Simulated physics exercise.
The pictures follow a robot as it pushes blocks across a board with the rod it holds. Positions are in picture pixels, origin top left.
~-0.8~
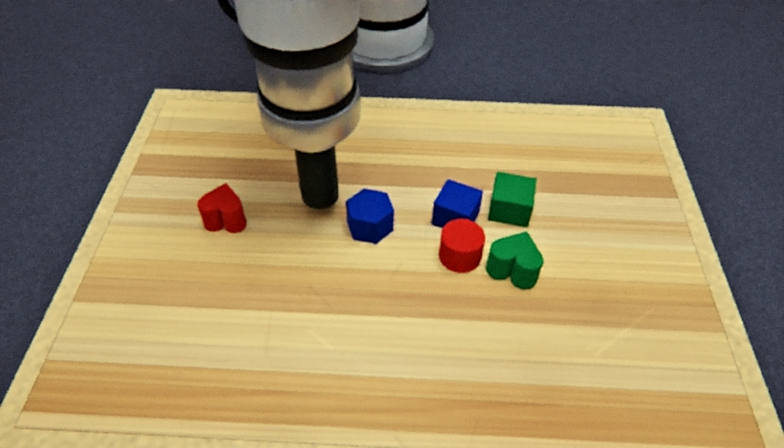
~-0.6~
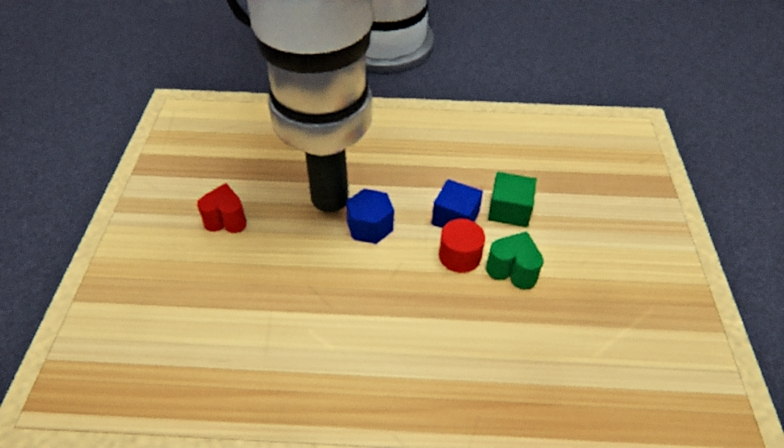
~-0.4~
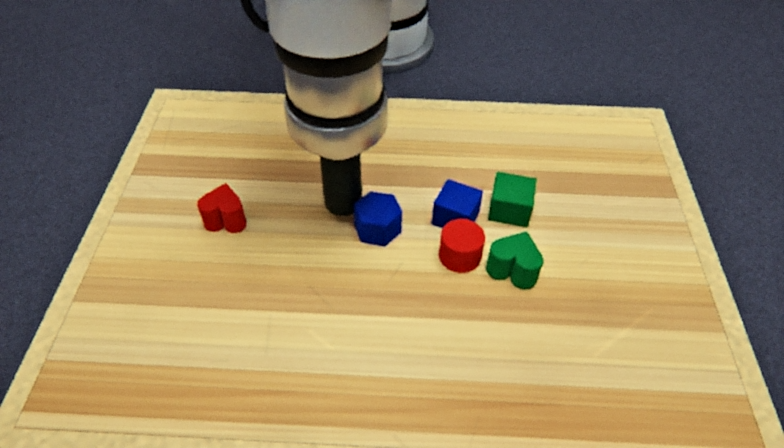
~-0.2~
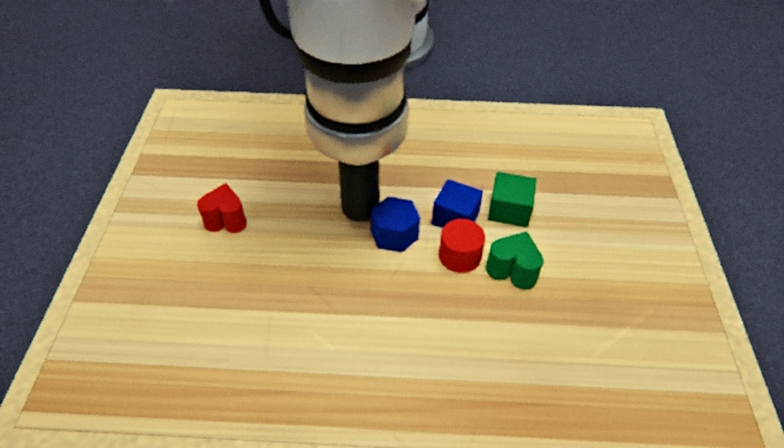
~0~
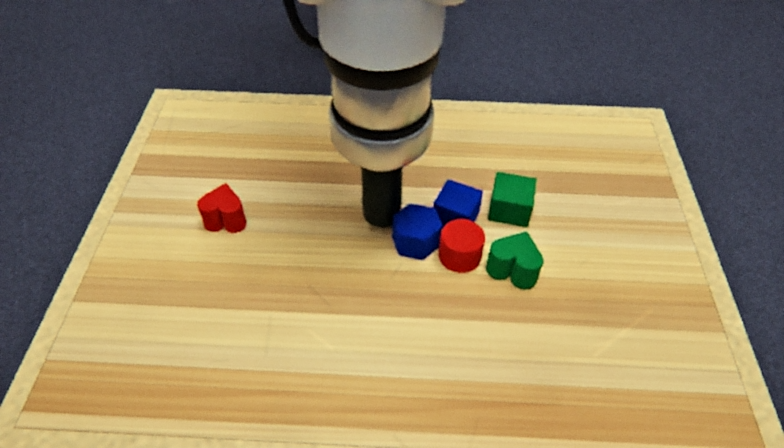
A robot arm moves right and pushes the blue hexagonal block toward the red cylinder.
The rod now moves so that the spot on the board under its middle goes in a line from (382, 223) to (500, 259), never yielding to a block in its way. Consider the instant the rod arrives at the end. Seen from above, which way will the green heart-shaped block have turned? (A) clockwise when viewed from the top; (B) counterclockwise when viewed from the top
B.
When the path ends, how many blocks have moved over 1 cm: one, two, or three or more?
Three or more blocks.
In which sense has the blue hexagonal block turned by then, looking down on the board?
Answer: With the clock.
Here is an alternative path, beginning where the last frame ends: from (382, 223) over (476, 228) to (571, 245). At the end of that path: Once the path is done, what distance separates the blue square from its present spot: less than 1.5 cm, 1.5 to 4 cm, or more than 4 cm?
That one ends up more than 4 cm from where it is now.
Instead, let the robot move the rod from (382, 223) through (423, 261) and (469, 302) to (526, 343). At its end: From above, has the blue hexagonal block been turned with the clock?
No - that is not the case.
What follows on the original path. One third of the way, rod (421, 226); blue hexagonal block (459, 232), turned 10° anticlockwise; red cylinder (498, 253); green heart-shaped block (543, 261), turned 45° anticlockwise.
Two thirds of the way, rod (461, 238); blue hexagonal block (496, 251), turned 15° clockwise; blue square (462, 194); red cylinder (530, 282); green heart-shaped block (570, 271), turned 90° anticlockwise.
At the end, rod (502, 250); blue hexagonal block (529, 271), turned 25° clockwise; blue square (462, 194); red cylinder (551, 309); green heart-shaped block (583, 276), turned 105° anticlockwise.
